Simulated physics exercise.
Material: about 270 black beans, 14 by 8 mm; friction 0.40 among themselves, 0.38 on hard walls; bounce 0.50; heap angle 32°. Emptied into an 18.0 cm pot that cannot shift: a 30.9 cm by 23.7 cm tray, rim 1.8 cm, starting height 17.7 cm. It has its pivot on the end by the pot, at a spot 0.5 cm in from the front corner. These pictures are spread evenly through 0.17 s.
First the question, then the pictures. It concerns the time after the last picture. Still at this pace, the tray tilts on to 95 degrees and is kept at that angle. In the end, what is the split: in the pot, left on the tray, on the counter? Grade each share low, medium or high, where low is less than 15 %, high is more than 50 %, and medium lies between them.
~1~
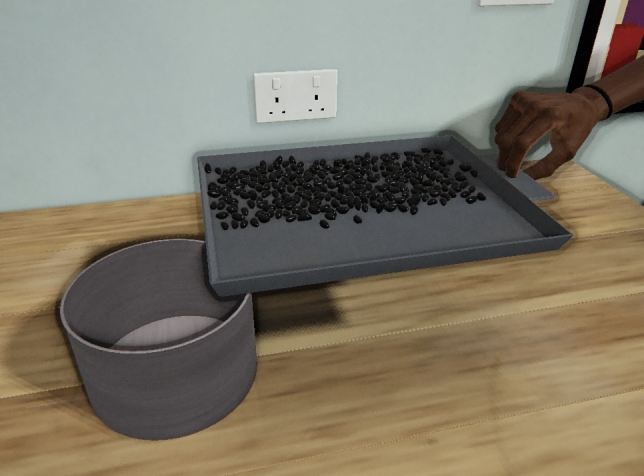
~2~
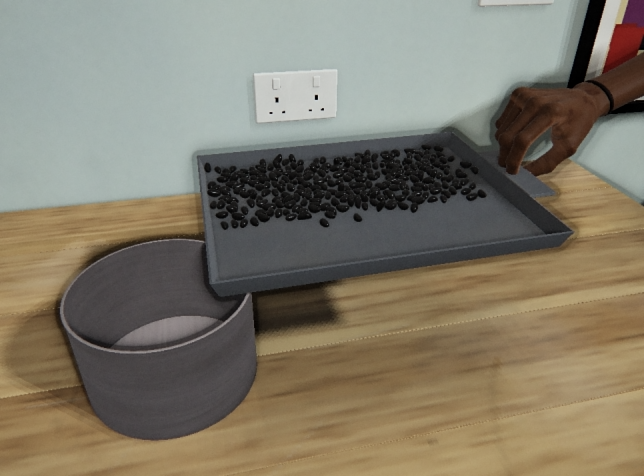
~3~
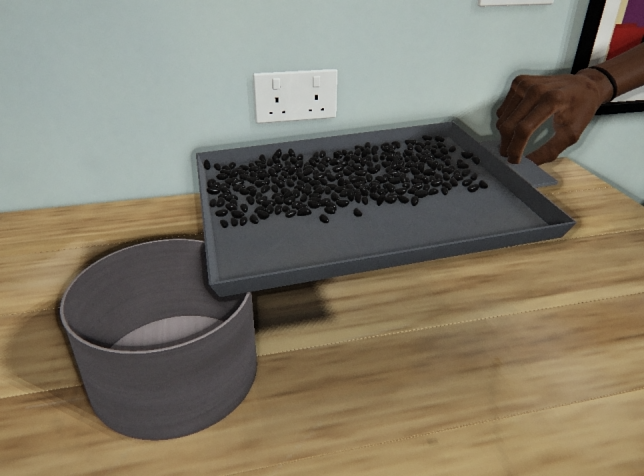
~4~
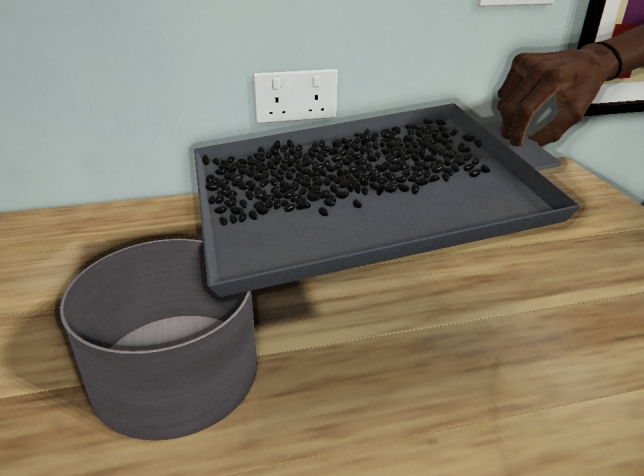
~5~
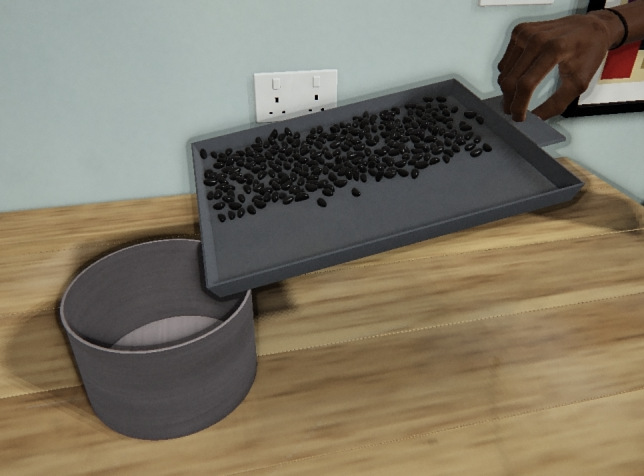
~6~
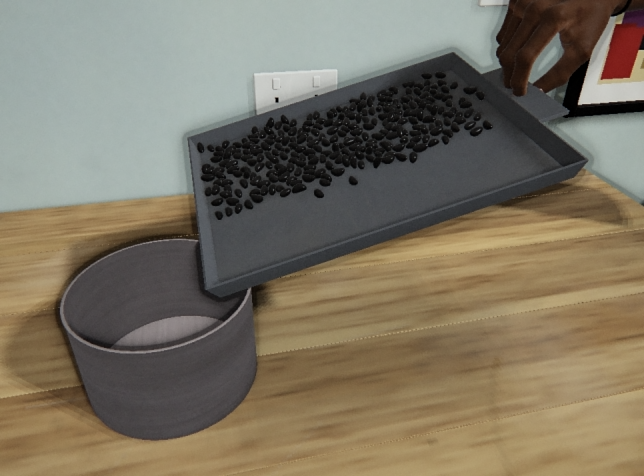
Shares - pot: Medium, tray: Low, counter: High.
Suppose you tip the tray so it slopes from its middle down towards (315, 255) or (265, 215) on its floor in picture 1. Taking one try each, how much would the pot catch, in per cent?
0 and 65 %.
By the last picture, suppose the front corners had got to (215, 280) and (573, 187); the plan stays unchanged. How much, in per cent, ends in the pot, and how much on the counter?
In the pot: 25 per cent; on the counter: 75 per cent.
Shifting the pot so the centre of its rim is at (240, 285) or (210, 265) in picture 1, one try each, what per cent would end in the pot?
Near 0 and 0 percent, one try each.
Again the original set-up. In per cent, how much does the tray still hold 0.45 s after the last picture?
About 75% of the load.
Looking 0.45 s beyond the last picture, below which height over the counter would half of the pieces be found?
Median height: Approx. 22 cm.
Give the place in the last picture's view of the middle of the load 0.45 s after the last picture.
Approximately (152, 232) in the final picture.
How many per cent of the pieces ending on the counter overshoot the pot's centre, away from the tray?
About 90 percent of the spill.
Then, 0.27 s after the last picture, tilt 55 degrees; the tray holds 100 %, the pot 0 %.
Then, 0.45 s after the last picture, tilt 81 degrees; the tray holds 75 %, the pot 0 %.
Then, 0.75 s after the last picture, tilt 95 degrees; the tray holds 0 %, the pot 30 %.
In the end, pot 30 %, tray 0 %, counter 70 %.
